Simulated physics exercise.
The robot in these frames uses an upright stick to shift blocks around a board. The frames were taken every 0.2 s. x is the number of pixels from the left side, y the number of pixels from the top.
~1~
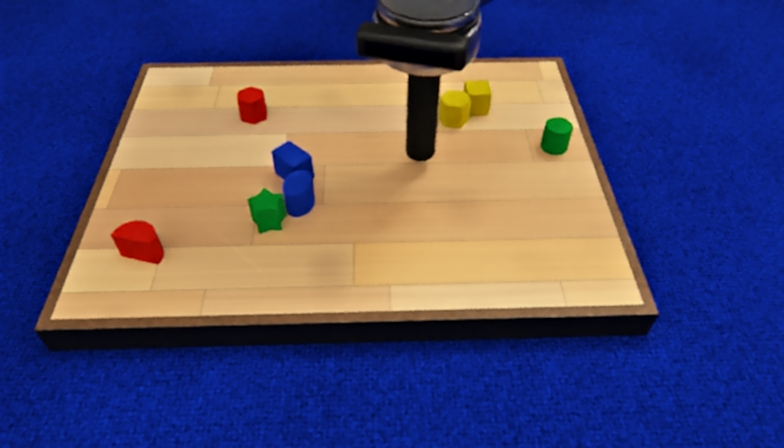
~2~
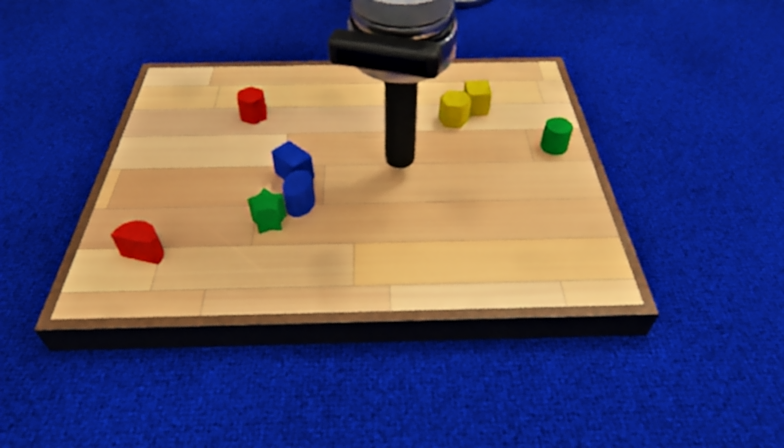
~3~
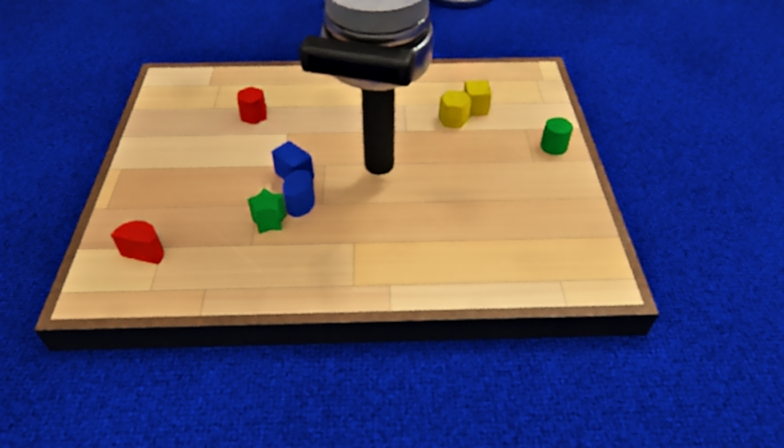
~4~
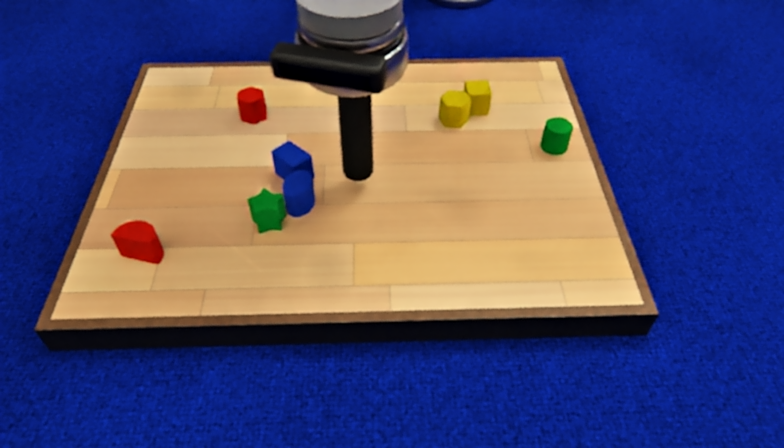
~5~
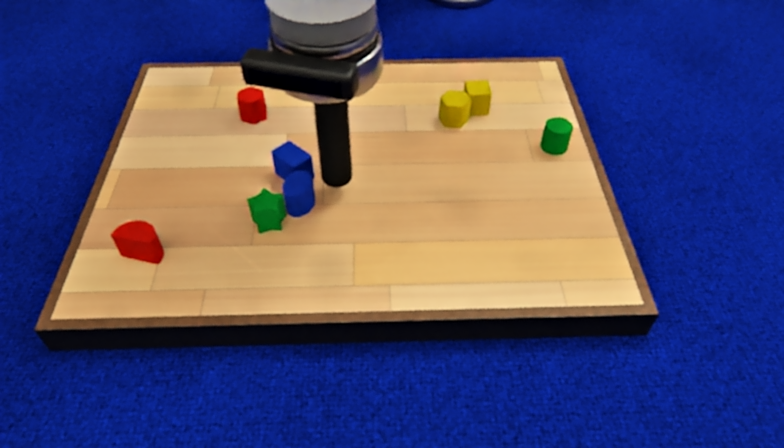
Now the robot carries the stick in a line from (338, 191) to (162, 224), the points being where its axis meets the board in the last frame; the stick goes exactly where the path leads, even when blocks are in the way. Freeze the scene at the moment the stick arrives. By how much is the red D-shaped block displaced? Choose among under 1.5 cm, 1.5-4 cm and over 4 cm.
The displacement of the red D-shaped block is below 1.5 cm.
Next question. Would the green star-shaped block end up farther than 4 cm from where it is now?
Yes, it checks out.
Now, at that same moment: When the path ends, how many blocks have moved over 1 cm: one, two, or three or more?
It will shift two blocks.
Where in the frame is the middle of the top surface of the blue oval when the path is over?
The middle of its upper face will lie at (214, 215).
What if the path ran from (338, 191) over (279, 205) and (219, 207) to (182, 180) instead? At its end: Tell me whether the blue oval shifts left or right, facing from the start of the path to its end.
Side: Left.
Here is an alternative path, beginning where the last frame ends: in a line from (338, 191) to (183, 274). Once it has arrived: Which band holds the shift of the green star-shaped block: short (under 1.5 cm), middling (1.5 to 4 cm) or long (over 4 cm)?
Range: Over 4 cm.
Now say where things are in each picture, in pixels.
The first picture shows lower end of the stick (420, 153), tops of blocks, red D-shaped block (135, 231), green star-shaped block (265, 200), blue rectangle (291, 153), blue oval (297, 182).
The second picture shows stick (400, 160), blocks as before.
The third picture shows stick (379, 166), blocks as before.
The fourth picture shows stick (358, 172), blocks as before.
The fifth picture shows stick (337, 178), red D-shaped block (135, 231), green star-shaped block (265, 200), blue rectangle (291, 153), blue oval (297, 182).
What follows on the original path. One third of the way, stick (279, 189); green star-shaped block (242, 219); blue rectangle (288, 153), turned 15° clockwise; blue oval (258, 199), turned 65° anticlockwise.
Two thirds of the way, stick (219, 200); green star-shaped block (230, 233), turned 55° anticlockwise; blue rectangle (288, 153), turned 15° clockwise; blue oval (215, 214).
At the end, stick (157, 212); red D-shaped block not moved; green star-shaped block (230, 233), turned 55° anticlockwise; blue rectangle (288, 153), turned 15° clockwise; blue oval (214, 215), turned 135° anticlockwise.
